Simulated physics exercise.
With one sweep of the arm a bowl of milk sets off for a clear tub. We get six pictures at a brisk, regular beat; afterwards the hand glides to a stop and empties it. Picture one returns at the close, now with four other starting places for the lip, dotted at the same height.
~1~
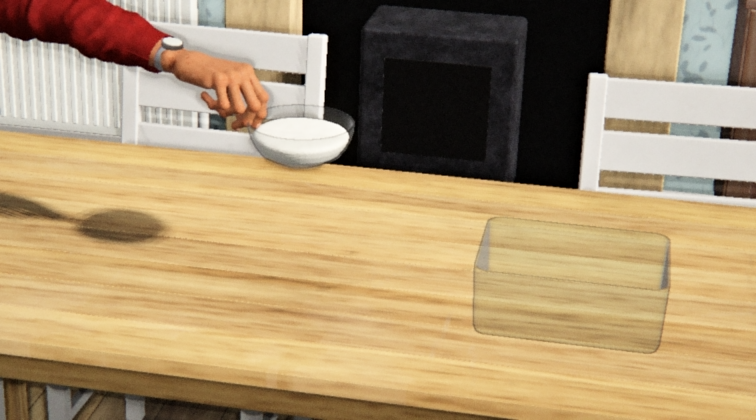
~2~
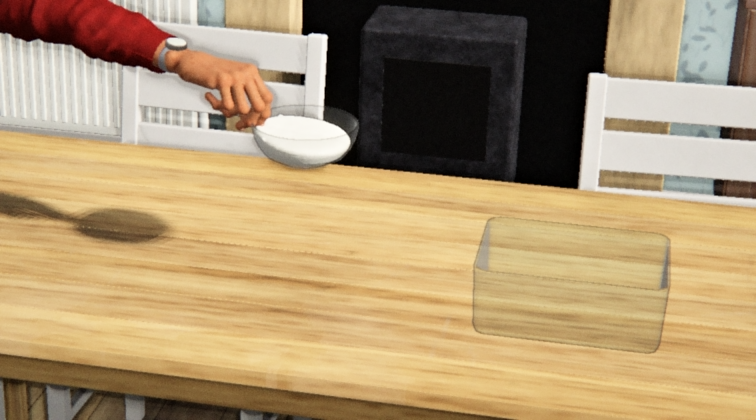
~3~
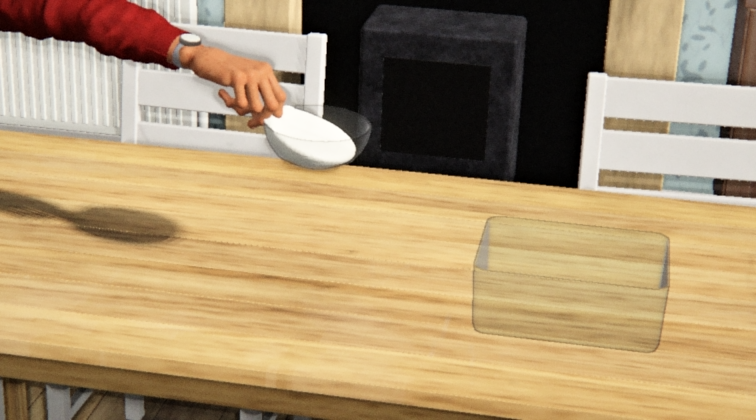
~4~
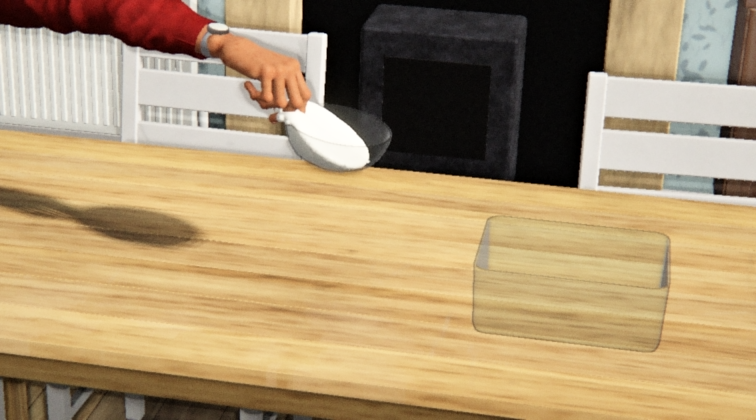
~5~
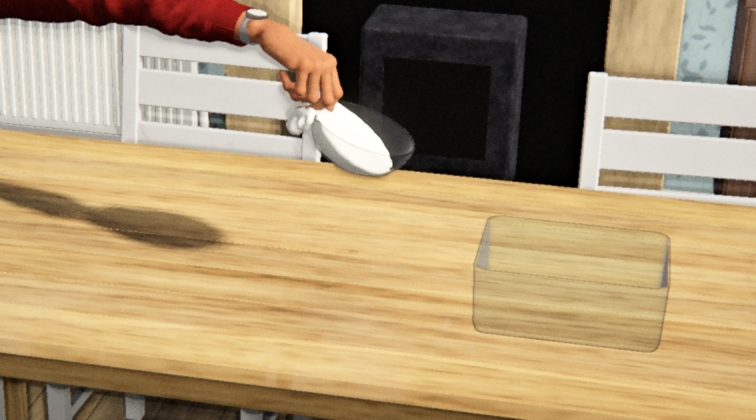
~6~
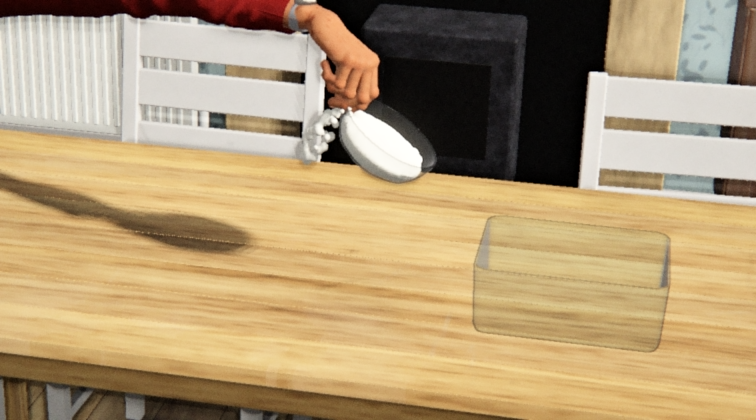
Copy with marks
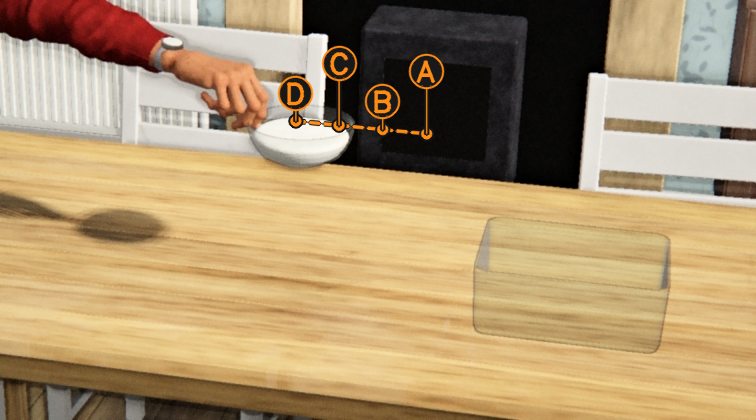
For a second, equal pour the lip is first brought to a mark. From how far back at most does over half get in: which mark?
That is place D.
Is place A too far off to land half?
No, not at all.
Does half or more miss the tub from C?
No, that is safe.
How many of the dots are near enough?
All of them.
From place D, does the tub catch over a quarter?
Yes, it does.
In orange, A at (426, 133); B at (382, 129); C at (339, 125); D at (295, 121).
Choosing A, about 71 % lands in the tub, 8 % falls short and 20 % goes beside or beyond.
Choosing B, about 82 % lands in the tub, 14 % falls short and 4 % goes beside or beyond.
Choosing C, about 72 % lands in the tub, 16 % falls short and 12 % goes beside or beyond.
Choosing D, about 64 % lands in the tub, 26 % falls short and 10 % goes beside or beyond.
